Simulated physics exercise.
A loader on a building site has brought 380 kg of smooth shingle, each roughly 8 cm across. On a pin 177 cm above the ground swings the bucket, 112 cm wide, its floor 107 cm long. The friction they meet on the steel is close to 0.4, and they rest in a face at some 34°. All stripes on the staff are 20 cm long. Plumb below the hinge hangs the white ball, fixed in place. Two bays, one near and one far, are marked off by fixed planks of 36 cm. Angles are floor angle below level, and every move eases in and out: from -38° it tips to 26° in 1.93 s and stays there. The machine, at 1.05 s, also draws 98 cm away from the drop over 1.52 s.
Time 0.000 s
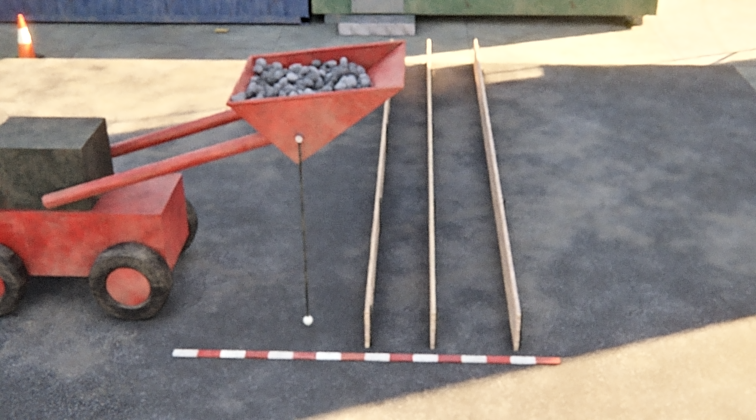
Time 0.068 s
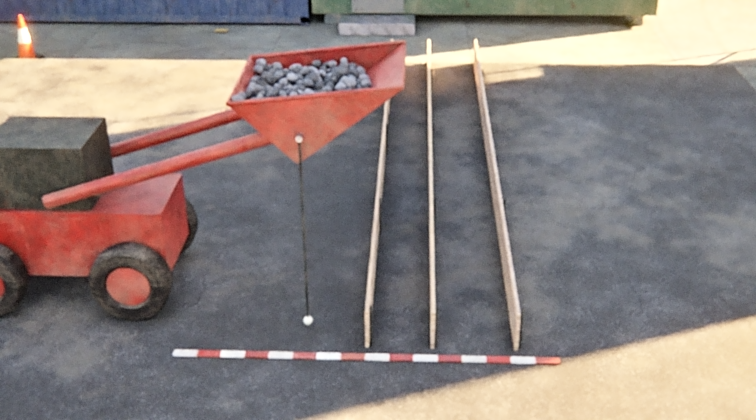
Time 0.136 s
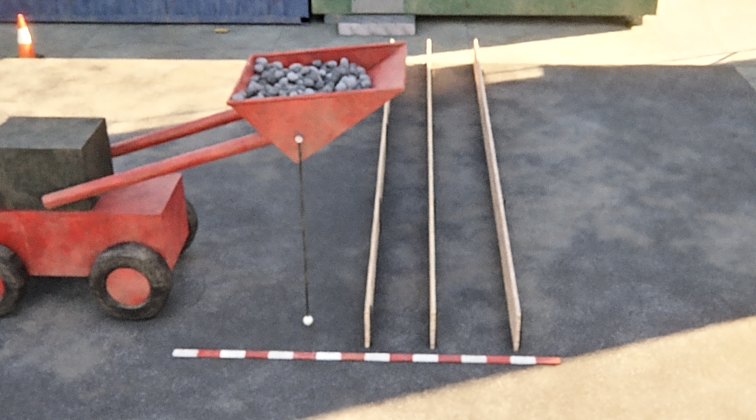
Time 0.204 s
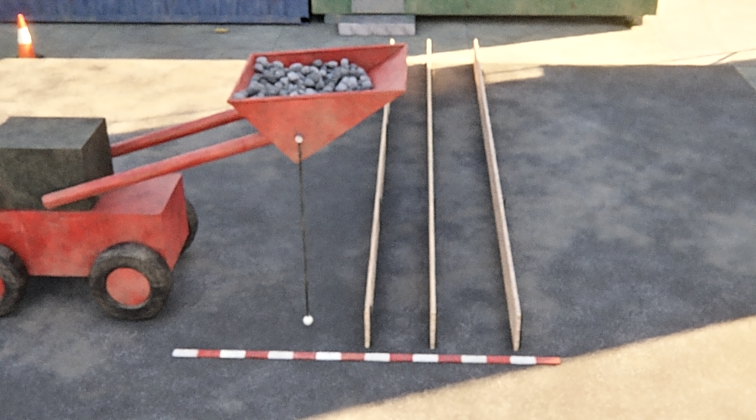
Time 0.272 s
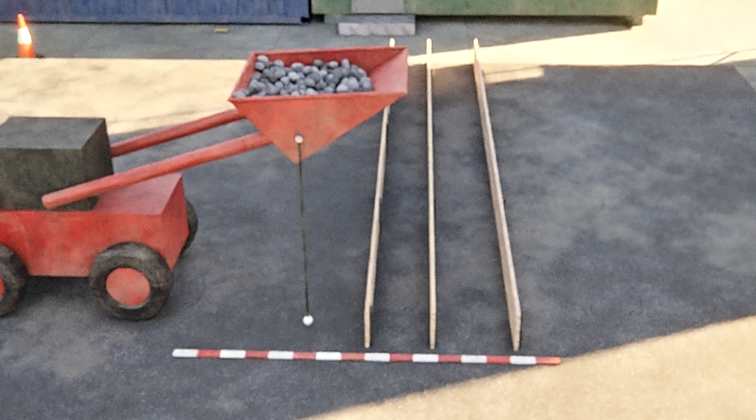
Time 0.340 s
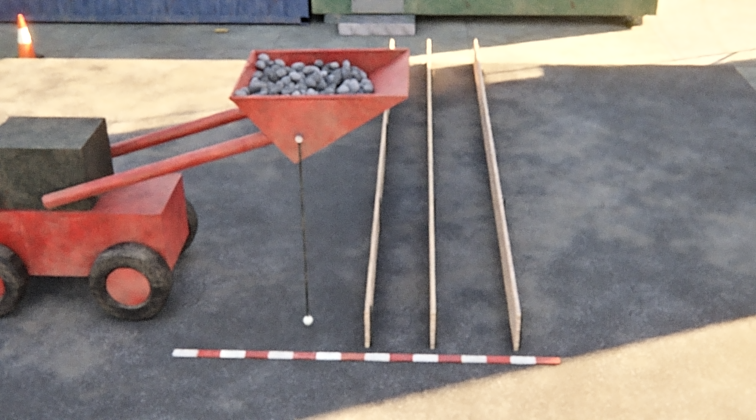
Red loader holding a raised bucket of grey stones beside three upright boards, the bucket tilting very slightly while the machine stays still.
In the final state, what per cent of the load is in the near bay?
About 30 percent.
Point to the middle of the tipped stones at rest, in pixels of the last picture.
Resting centre: About (356, 282).
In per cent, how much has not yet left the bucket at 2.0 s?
Held: Approx. 40 %.
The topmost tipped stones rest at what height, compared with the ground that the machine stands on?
Roughly 26 cm above ground level.
After 1.5 s the floor is at 16°; 100 % in the bucket; the foremost stones are at (379, 143).
After 2.0 s the floor is at 26°; 42 % in the bucket, 34 % short of the bays, 24 % in the near bay; the foremost stones are at (427, 273).
After 3.0 s the floor is at 26°; 0 % in the bucket, 67 % short of the bays, 32 % in the near bay; the foremost stones are at (435, 289).
After 5.8 s the floor is at 26°; 0 % in the bucket, 67 % short of the bays, 32 % in the near bay; the foremost stones are at (435, 289).
